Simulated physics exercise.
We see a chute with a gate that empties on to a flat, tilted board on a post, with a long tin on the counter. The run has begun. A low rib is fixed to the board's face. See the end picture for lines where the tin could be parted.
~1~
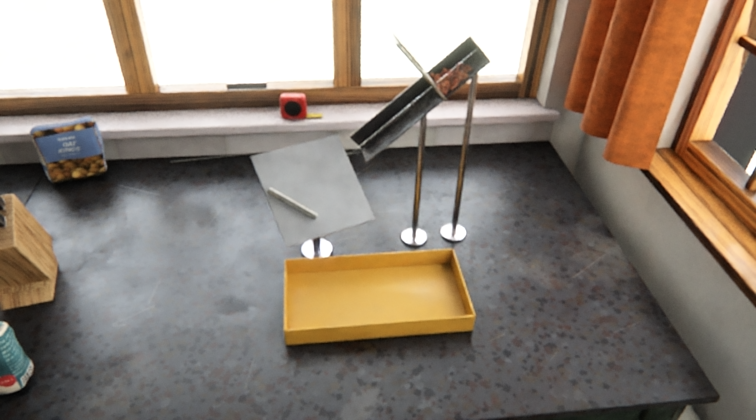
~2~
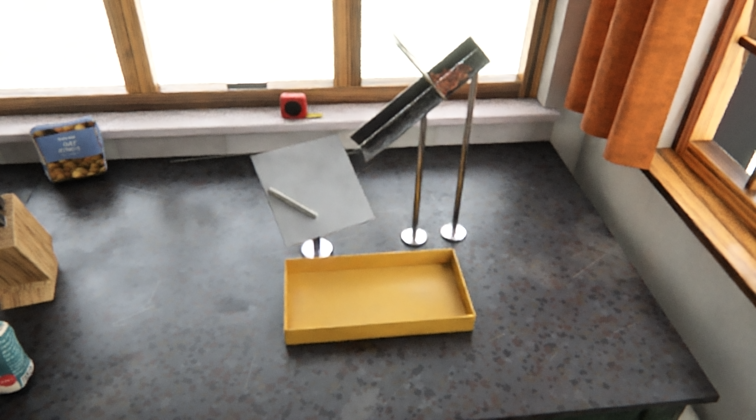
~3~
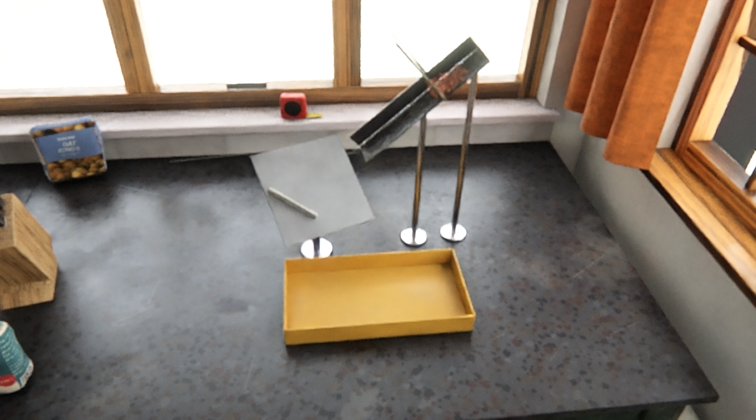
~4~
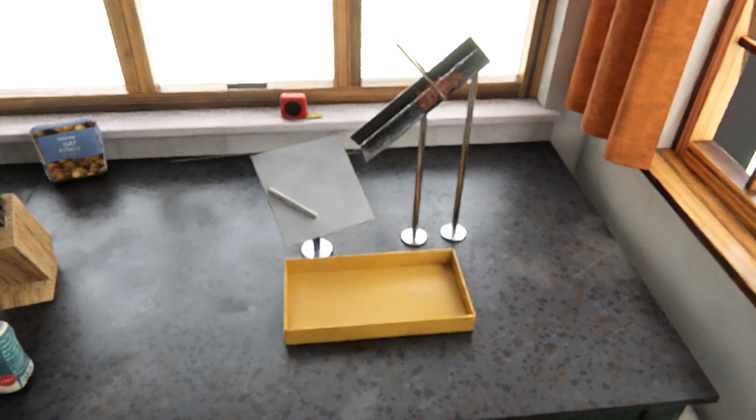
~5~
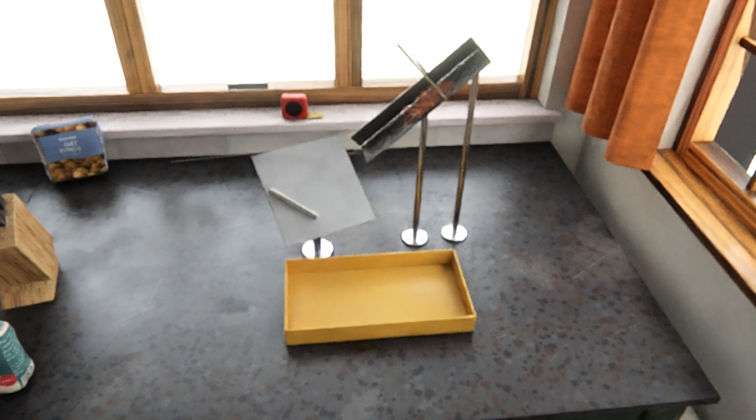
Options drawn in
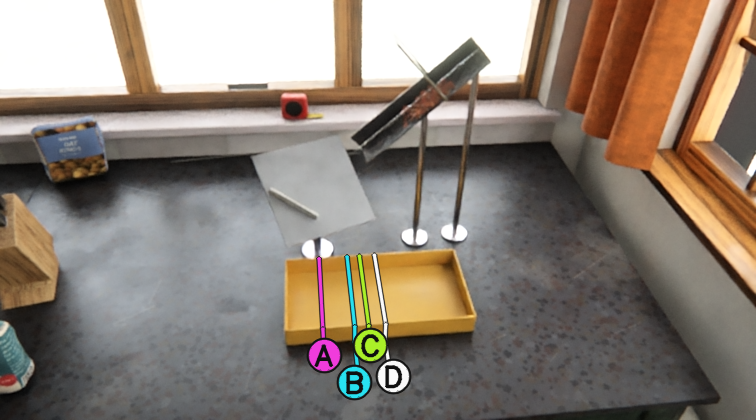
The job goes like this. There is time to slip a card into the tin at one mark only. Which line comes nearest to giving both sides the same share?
Take B.
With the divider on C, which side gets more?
The left side.
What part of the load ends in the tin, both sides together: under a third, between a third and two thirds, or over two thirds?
Over two thirds.
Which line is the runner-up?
It is C.
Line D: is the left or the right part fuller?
More lands on the left.
On the marked copy, line A crosses the front rim at (322, 328); line B crosses the front rim at (354, 325); line C crosses the front rim at (368, 324); line D crosses the front rim at (385, 323).
With A, of what is caught, only a few on the left of the divider, all but a few on the right.
With B, of what is caught, close to half on the left of the divider, close to half on the right.
With C, of what is caught, the bulk on the left of the divider, close to a quarter on the right.
With D, of what is caught, all but a few on the left of the divider, only a few on the right.
